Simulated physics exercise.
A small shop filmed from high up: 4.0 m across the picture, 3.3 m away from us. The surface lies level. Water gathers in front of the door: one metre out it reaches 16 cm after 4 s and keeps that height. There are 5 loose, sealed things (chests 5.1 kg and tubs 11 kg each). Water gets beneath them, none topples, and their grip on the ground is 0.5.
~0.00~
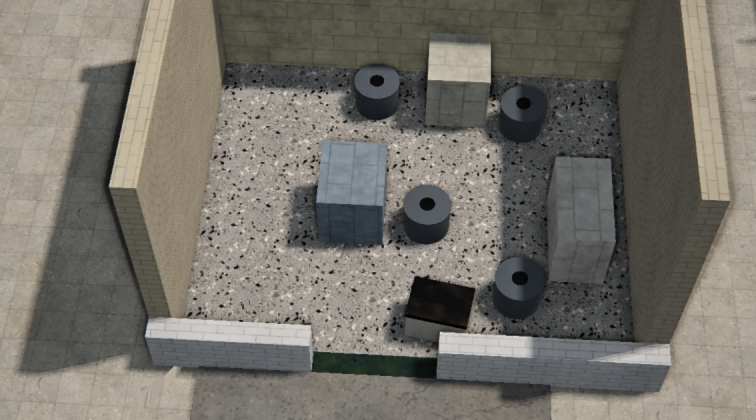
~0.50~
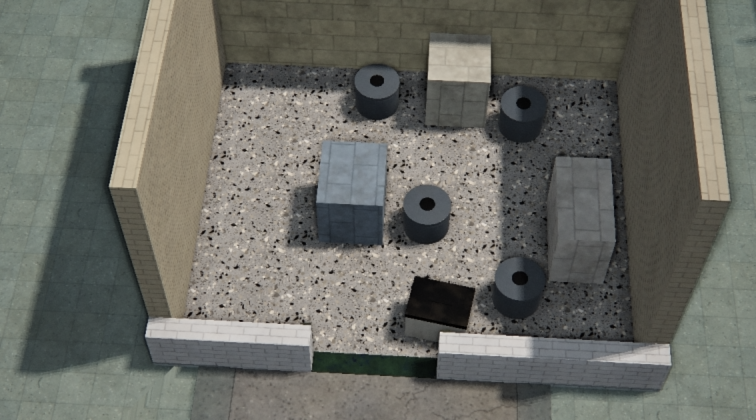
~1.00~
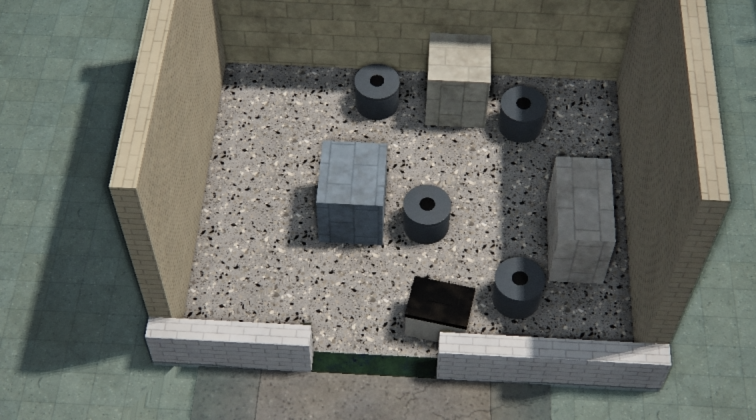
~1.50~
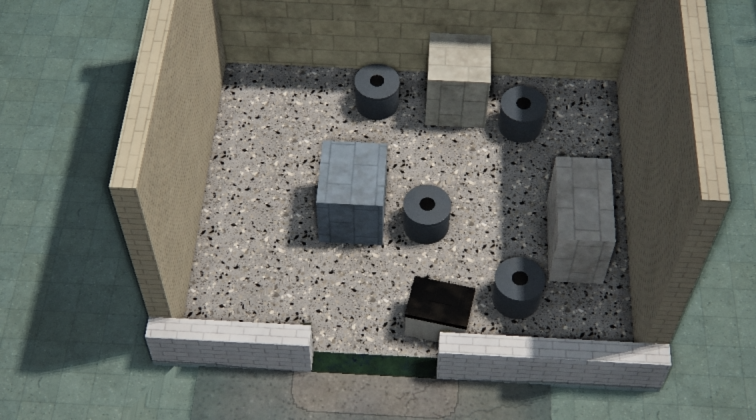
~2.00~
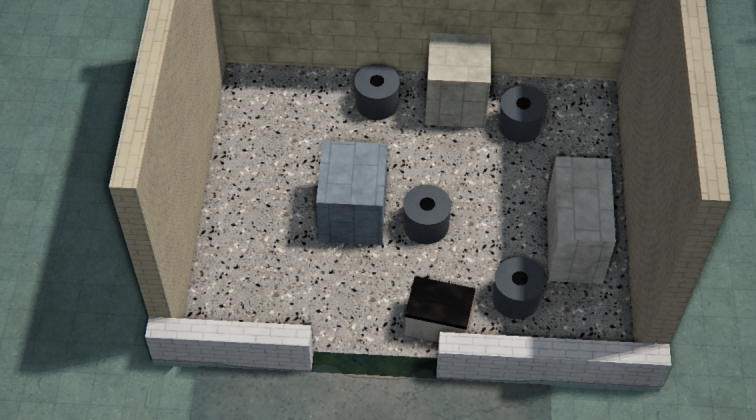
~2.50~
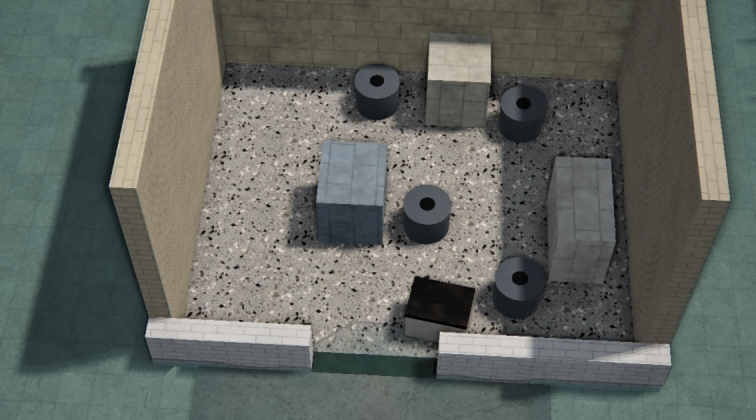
At the start, dry paving surrounds a walled, roofless shop holding blocky chests and round dark tubs on a speckled floor. Greenish water then covers the ground outside and closes in over the pale strip before the doorway, finally reaching the threshold, while the objects inside stay still.
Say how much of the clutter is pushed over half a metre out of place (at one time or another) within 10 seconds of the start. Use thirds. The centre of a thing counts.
Share: One to two thirds.
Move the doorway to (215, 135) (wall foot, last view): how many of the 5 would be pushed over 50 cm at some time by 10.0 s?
Then 1.
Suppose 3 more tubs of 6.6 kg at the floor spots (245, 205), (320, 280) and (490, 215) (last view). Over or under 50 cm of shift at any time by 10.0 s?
In that order: Past it, past it, more.
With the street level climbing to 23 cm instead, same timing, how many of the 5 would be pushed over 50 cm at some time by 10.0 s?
Then 2.
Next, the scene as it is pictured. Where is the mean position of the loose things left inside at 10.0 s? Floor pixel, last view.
Near (482, 173).
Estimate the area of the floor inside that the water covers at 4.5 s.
About 4.0 m2.
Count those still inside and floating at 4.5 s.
0 of them.
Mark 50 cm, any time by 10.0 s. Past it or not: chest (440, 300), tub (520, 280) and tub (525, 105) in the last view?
In turn: Over, under, short of it.
After 3.5 s 0 of 5 are over 50 cm from their spots; 0 afloat.
After 4.5 s 0 of 5 are over 50 cm from their spots; 0 afloat.
After 7.0 s 2 of 5 are over 50 cm from their spots; 1 afloat.
After 10.0 s 2 of 5 are over 50 cm from their spots, and 2 have been at some point; 3 afloat.
